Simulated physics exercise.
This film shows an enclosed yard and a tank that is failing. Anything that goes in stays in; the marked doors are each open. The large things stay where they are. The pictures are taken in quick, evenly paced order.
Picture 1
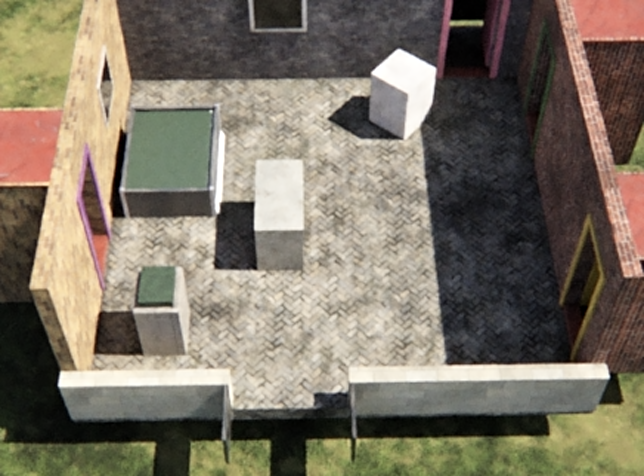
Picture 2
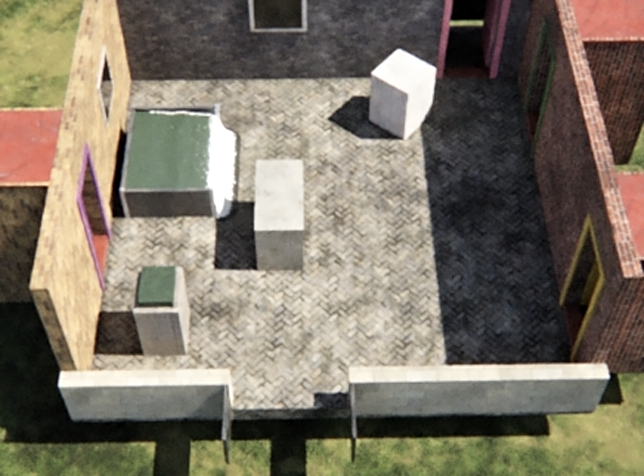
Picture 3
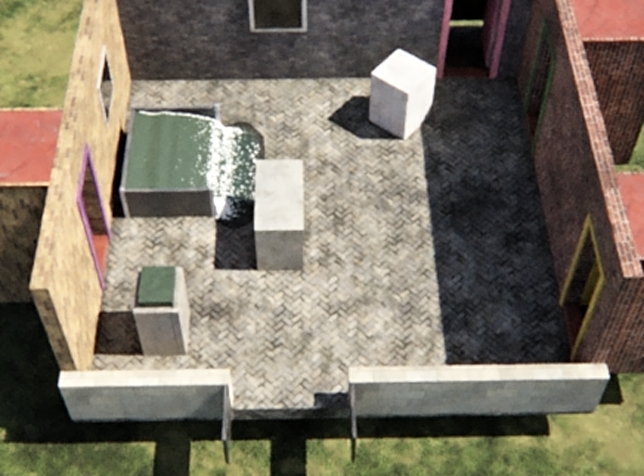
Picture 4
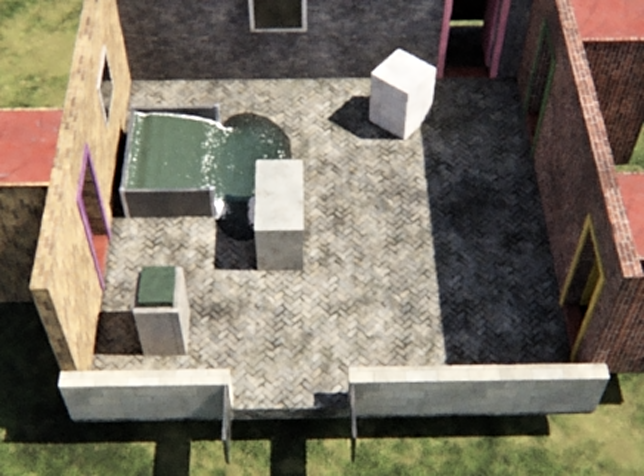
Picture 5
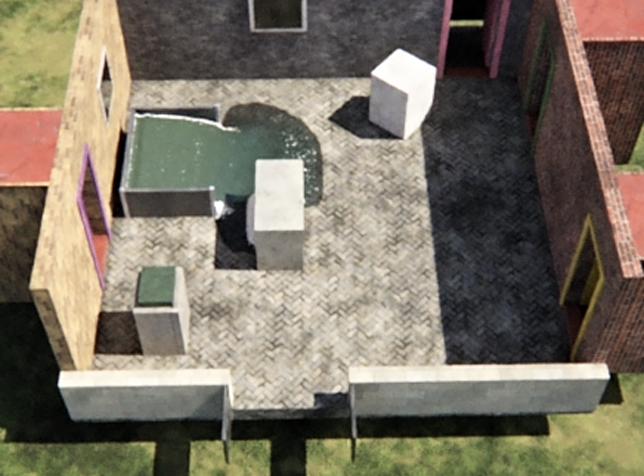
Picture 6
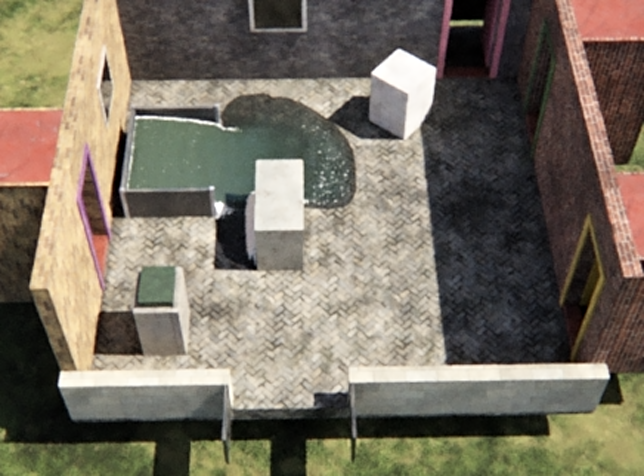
At the start, a tank of green water stands full and still at the left of a walled, paved yard. Water then bursts white from its right side, pours onto the paving and spreads rightward behind and past the nearby pale block, forming a wide pool as the tank's level drops.
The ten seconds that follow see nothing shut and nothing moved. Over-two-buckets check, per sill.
My prediction: Pink door: Above two buckets; yellow door: Two buckets at most; green door: Two buckets at most; purple door: Two buckets at most.
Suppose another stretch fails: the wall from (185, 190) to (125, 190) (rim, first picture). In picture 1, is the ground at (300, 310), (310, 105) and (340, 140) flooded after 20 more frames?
Taken in turn they're swamped, unwetted and unwetted.
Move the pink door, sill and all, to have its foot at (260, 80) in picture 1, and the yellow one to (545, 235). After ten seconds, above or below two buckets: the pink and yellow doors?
In that case the pink door keeps within it while the yellow door keeps within it.
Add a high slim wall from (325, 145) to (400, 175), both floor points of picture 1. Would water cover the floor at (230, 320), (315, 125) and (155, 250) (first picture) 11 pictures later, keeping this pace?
Point by point: First submerged, second submerged, third not reached.
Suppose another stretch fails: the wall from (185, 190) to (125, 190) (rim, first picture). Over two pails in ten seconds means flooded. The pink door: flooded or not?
Pink: Below the limit.
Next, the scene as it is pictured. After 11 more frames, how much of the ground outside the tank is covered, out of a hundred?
That should be about 45 %.
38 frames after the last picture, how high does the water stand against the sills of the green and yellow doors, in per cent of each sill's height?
The first is near 40 per cent, the second near 20 per cent.
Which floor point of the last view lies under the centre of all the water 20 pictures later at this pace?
It's close to (363, 177).
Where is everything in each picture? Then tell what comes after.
In the first frame, the tank at (171, 150) is whole and still.
In the second frame, the front is at (220, 219), out from the gap at (214, 164).
In the third frame, water pours out at (215, 166) and has run to (245, 221).
In the fourth frame, water pours out at (215, 167) and has run to a hidden place.
In the fifth frame, water pours out at (215, 167) and has run to (311, 137).
In the sixth frame, the front is at (350, 190), out from the gap at (215, 167).
A moment on, water covers 30 % of the floor; the pink door not reached, the yellow door not reached, the green door not reached, the purple door not reached.
Next, water covers 45 % of the floor; the pink door not reached, the yellow door not reached, the green door wet at the sill, nothing in, the purple door not reached.
Then, water covers 55 % of the floor; the pink door wet at the sill, nothing in, the yellow door wet at the sill, nothing in, the green door under two buckets in, the purple door wet at the sill, nothing in.
Later, water covers 70 % of the floor; the pink door over two buckets in, the yellow door wet at the sill, nothing in, the green door under two buckets in, the purple door wet at the sill, nothing in.
In the end, water covers 95 % of the floor; the pink door over two buckets in, the yellow door wet at the sill, nothing in, the green door under two buckets in, the purple door wet at the sill, nothing in.
